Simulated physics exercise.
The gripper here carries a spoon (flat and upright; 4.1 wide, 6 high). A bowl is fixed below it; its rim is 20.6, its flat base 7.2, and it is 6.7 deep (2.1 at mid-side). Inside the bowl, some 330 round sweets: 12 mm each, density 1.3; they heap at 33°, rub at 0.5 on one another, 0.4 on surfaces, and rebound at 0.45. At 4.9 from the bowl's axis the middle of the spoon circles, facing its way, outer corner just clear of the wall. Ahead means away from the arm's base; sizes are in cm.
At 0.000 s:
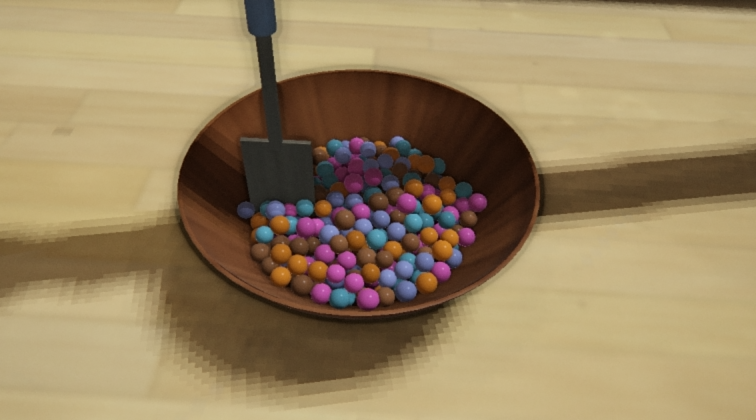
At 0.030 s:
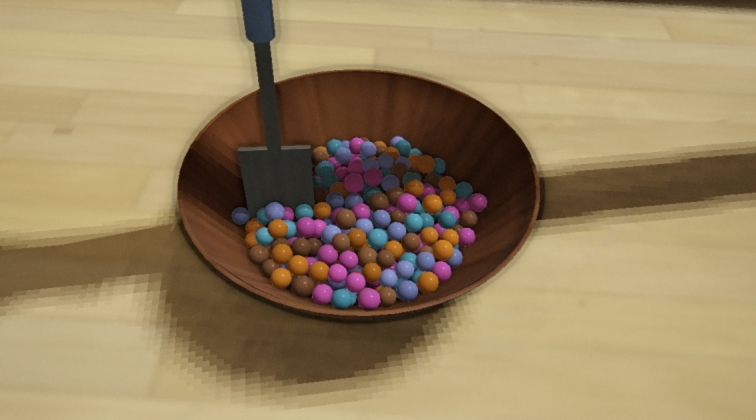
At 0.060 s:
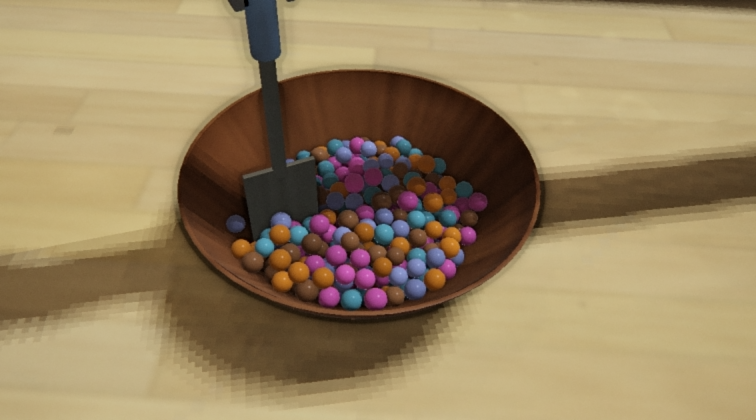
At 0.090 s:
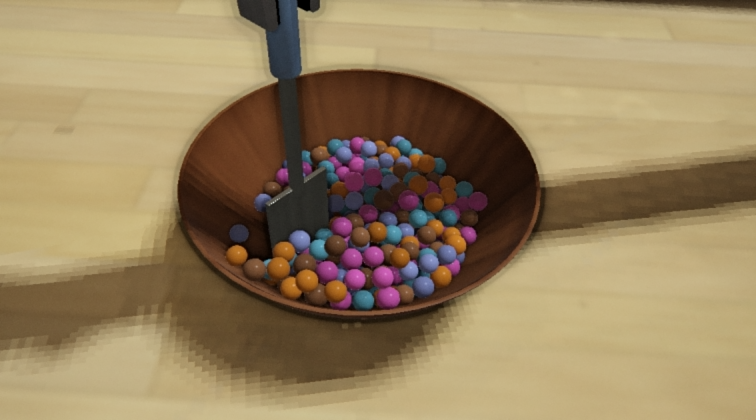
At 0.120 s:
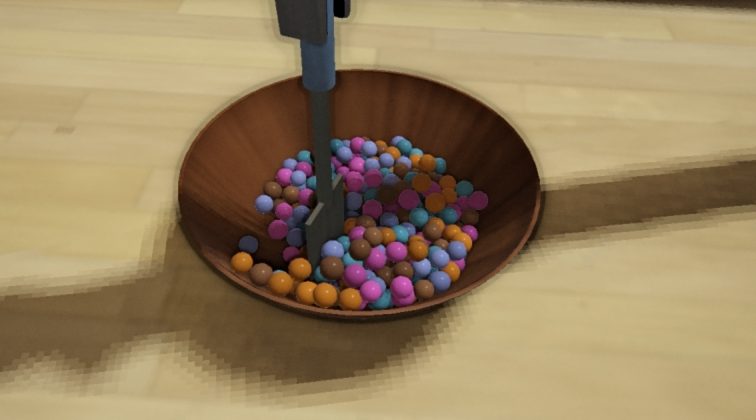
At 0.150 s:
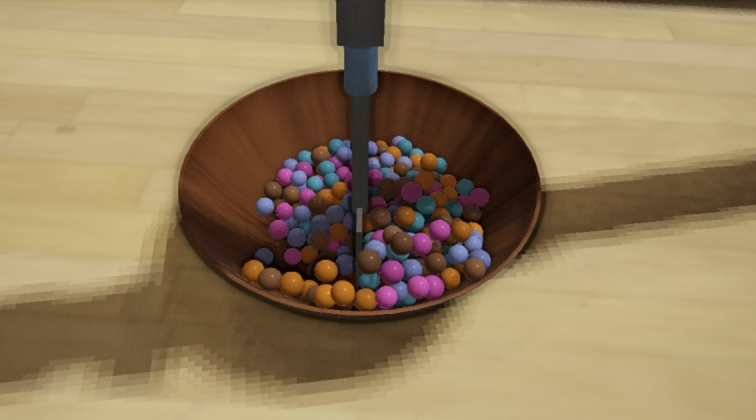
On a pale wooden surface, a brown bowl holds many small round sweets in pink, orange, blue, teal and brown. A gripper lowers into view holding a flat, dark spoon, which sweeps from the left side toward the near middle, turning edge-on and pushing sweets to the right.
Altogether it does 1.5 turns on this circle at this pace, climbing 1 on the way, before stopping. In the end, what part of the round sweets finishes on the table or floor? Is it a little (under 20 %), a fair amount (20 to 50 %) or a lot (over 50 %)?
A little, under 20 %.
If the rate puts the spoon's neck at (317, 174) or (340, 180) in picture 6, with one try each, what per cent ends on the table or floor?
Around 5 and 10 per cent respectively.
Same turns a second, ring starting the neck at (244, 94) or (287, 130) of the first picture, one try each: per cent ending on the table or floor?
First try about 0 per cent, second try about 10 per cent.
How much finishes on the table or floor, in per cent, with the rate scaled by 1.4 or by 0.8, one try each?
Roughly 35 and 5 per cent.
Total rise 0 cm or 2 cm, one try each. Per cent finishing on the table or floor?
Some 20 and 15 per cent.
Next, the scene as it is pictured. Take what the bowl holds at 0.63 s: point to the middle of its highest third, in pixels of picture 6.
Centre, approx.: (334, 233).
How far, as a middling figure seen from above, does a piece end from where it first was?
Reading: Around 8 cm.
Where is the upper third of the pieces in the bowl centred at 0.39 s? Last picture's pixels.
Around (362, 116).
After 0.39 s, 266° round, highest piece 10 above the table; 297 in the bowl, 20 on the table or floor, 10 in flight or on the tool.
After 0.63 s, 79° round, highest piece 7 above the table; 283 in the bowl, 42 on the table or floor, 2 in flight or on the tool.
After 0.95 s, 180° round, highest piece 6 above the table; 282 in the bowl, 45 on the table or floor.
After 1.65 s, 180° round, highest piece 6 above the table; 282 in the bowl, 45 on the table or floor.
In the end, 282 in the bowl, 45 on the table or floor. That is 14 % on the table or floor.
